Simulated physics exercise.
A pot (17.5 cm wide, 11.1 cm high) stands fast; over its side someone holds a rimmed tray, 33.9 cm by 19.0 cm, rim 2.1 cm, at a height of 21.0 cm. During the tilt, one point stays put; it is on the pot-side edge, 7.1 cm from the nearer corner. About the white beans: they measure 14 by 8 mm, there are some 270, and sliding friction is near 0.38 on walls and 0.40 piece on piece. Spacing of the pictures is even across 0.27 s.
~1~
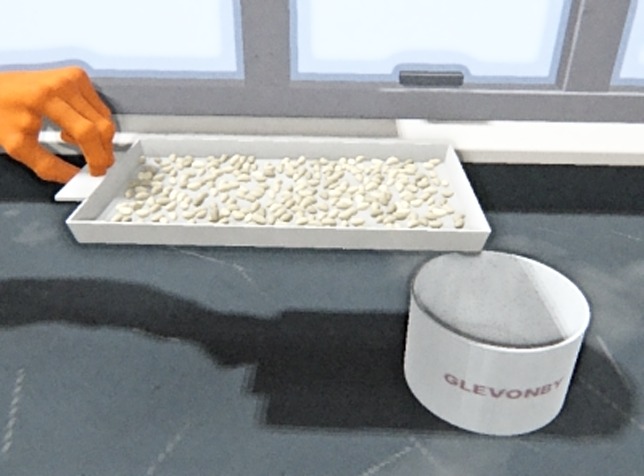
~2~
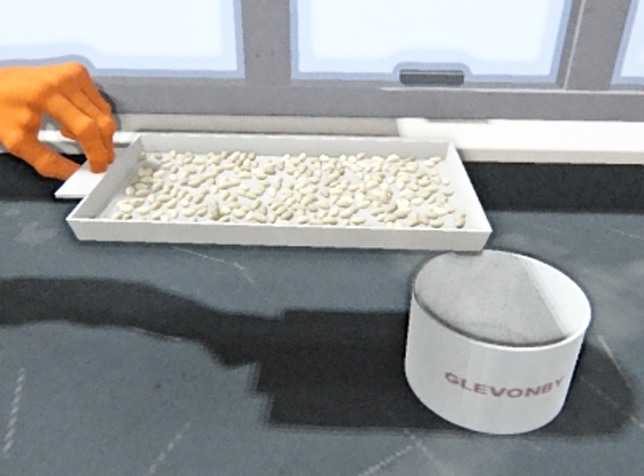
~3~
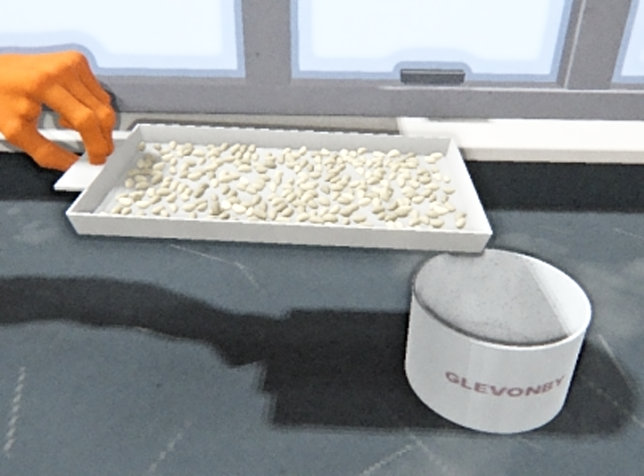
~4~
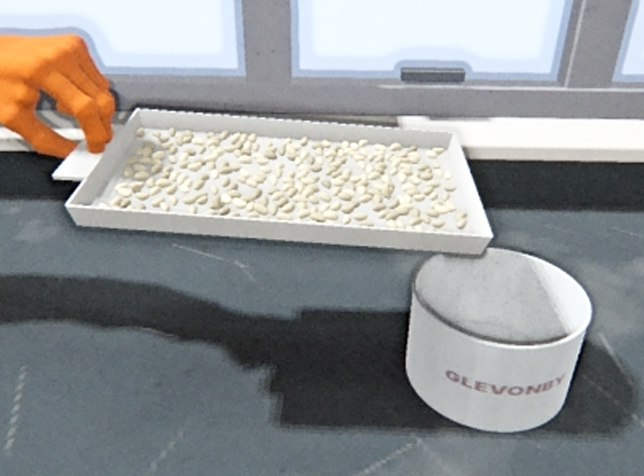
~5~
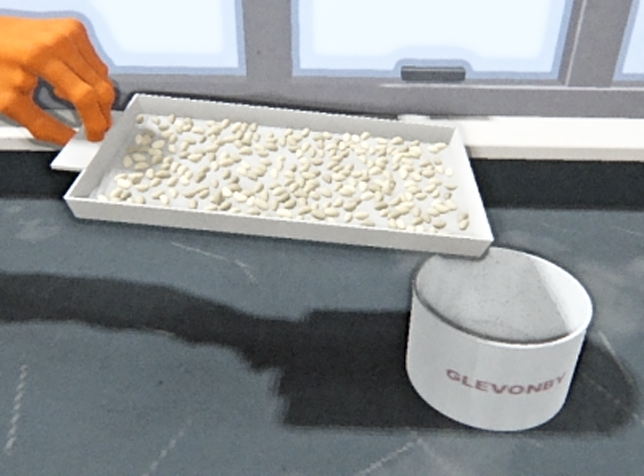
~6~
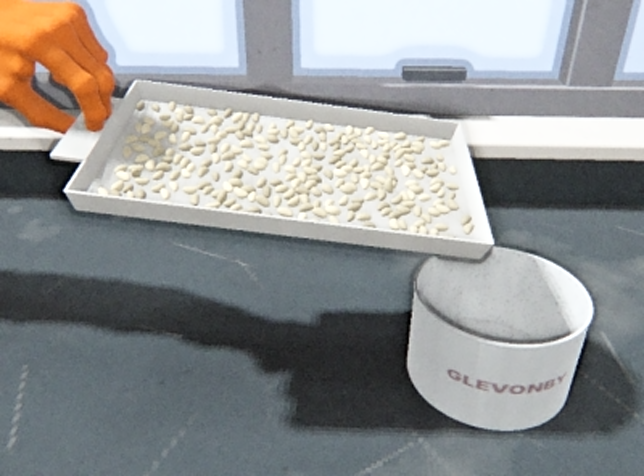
An orange hand held a shallow white tray of pale beans beside a white pot on a dark surface, then slowly raised its left end, leaving the right front corner lowest near the pot's rim.
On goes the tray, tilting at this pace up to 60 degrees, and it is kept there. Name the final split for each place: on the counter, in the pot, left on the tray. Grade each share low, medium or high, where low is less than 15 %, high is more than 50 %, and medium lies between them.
Shares - counter: Medium, pot: Low, tray: High.
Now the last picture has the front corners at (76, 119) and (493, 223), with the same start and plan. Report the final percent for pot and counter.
In the pot: 30 per cent; on the counter: 10 per cent.
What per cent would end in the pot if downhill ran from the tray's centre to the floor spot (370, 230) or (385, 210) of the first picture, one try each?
Near 15 and 35 percent, in that order.
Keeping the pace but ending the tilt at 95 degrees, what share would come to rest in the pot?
About 20 in a hundred would end up in the pot.
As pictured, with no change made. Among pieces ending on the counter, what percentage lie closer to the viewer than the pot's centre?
I'd put it at around 100 per cent.
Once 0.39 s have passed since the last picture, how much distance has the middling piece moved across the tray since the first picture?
Roughly 5 cm.
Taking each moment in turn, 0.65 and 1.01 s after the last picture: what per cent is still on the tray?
Earlier moment 100, later moment 90.
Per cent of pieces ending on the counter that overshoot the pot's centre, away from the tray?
Estimate: Roughly 20 per cent of the pieces.
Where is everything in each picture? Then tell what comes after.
The first picture shows tray tilt 0 degrees, front corners at (74, 219) and (483, 228); middle of the pieces at (287, 194); pot at (498, 294).
The second picture shows tray tilt 1 degrees, front corners at (75, 217) and (484, 228); middle of the pieces at (288, 192).
The third picture shows tray tilt 3 degrees, front corners at (74, 211) and (485, 230); middle of the pieces at (288, 187).
The fourth picture shows tray tilt 6 degrees, front corners at (73, 203) and (486, 233), lowest corner right front; middle of the pieces at (289, 181).
The fifth picture shows tray tilt 9 degrees, front corners at (73, 195) and (486, 236), lowest corner right front; middle of the pieces at (290, 175).
The sixth picture shows tray tilt 13 degrees, front corners at (72, 188) and (487, 240), lowest corner right front; middle of the pieces at (291, 169); pot at (501, 290).
Then, 0.39 s after the last picture, tilt 36 degrees; the tray holds 100 %, the pot 0 %.
Then, 0.65 s after the last picture, tilt 51 degrees; the tray holds 100 %, the pot 0 %.
Then, 1.01 s after the last picture, tilt 60 degrees; the tray holds 90 %, the pot 0 %.
In the end, counter 25 %, pot 5 %, tray 75 %.
